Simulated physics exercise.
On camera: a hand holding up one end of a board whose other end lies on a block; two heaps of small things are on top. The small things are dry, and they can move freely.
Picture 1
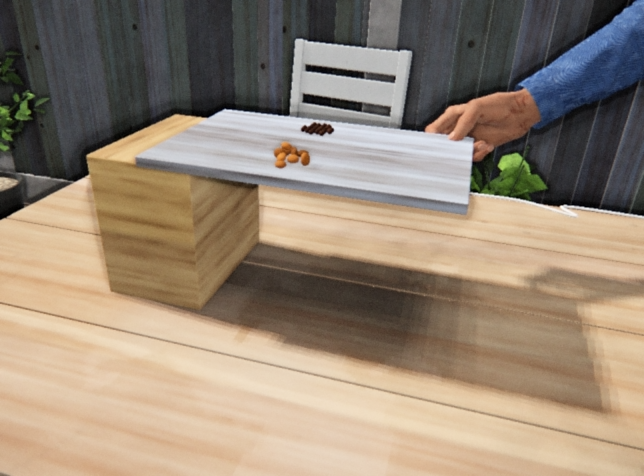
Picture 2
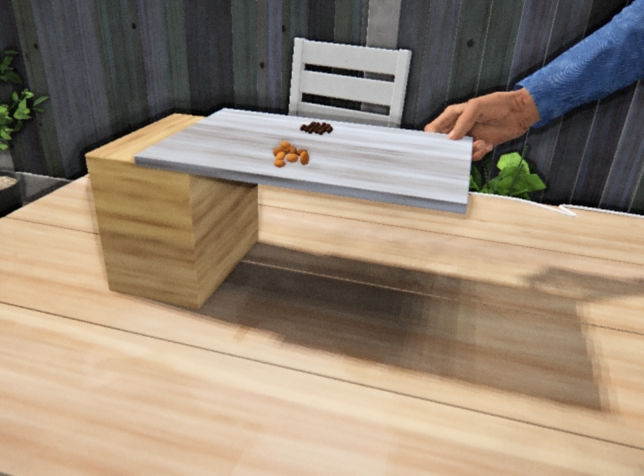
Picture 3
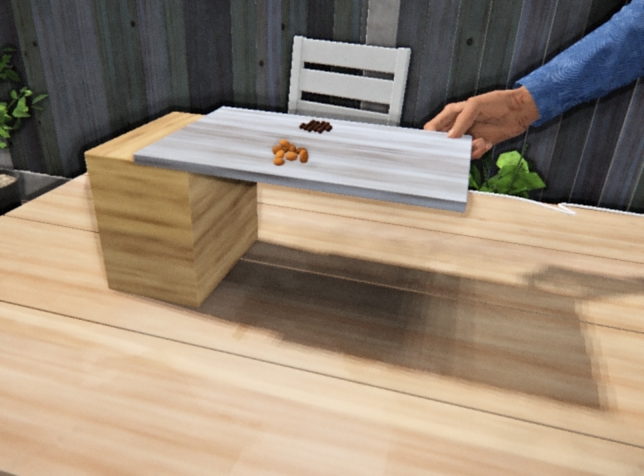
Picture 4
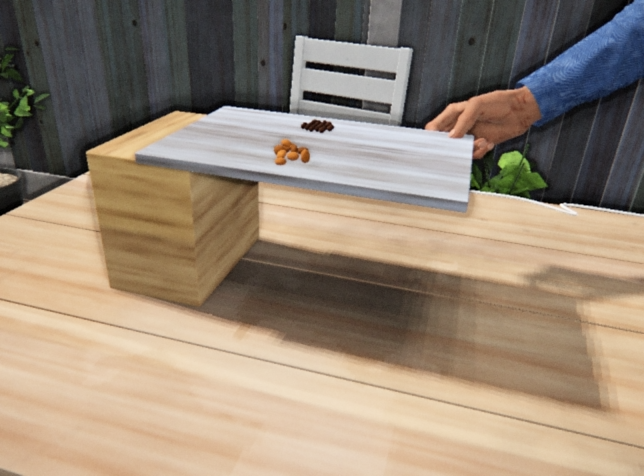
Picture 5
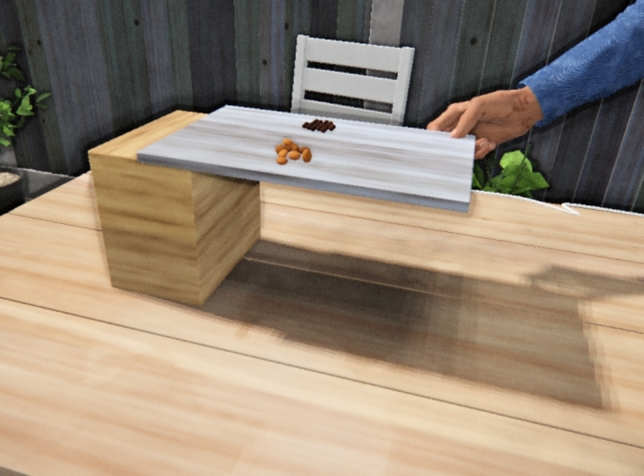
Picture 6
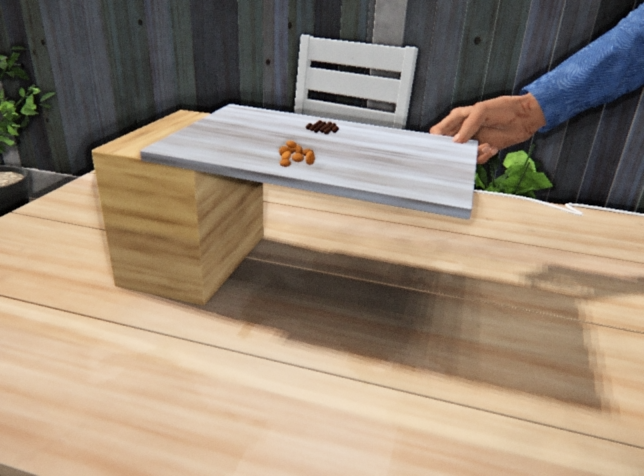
In this clip, a hand at right holds up one end of a pale board whose other end rests on a wooden block, with small orange-brown and dark brown heaps on top; the board barely moves, its held end lowering very slightly.
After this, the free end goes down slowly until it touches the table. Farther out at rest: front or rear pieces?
Rear.
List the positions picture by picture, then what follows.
In the first frame, held end of the board near (457, 204), level; block near (187, 205), tall, over half the board's length; near portion near (294, 153), a few bits of cat kibble; far portion near (315, 129), a few allspice berries.
In the second frame, held end of the board near (456, 204), level; far portion near (314, 128).
In the third frame, held end of the board near (456, 202), level; near portion near (293, 151).
In the fourth frame, held end of the board near (457, 202), level; far portion near (315, 126).
In the fifth frame, held end of the board near (459, 202), level; near portion near (296, 150).
In the sixth frame, held end of the board near (461, 209), down by 1°; block near (191, 200); near portion near (299, 152), not moving; far portion near (320, 127), not moving.
Then, 0.48 s on from there, board sloping at 17°; near portion the whole lot still on the board; far portion the whole lot still on the board.
Then, 0.98 s on from there, board sloping at 35°; near portion the whole lot still on the board; far portion mostly less than half a board's length out.
Then, 1.59 s on from there, board resting at 39°; near portion mostly at the foot of the board; far portion mostly up to a board's length out.
In the end, board resting at 39°; near portion mostly at the foot of the board; far portion mostly up to a board's length out; the far portion has gone farther.
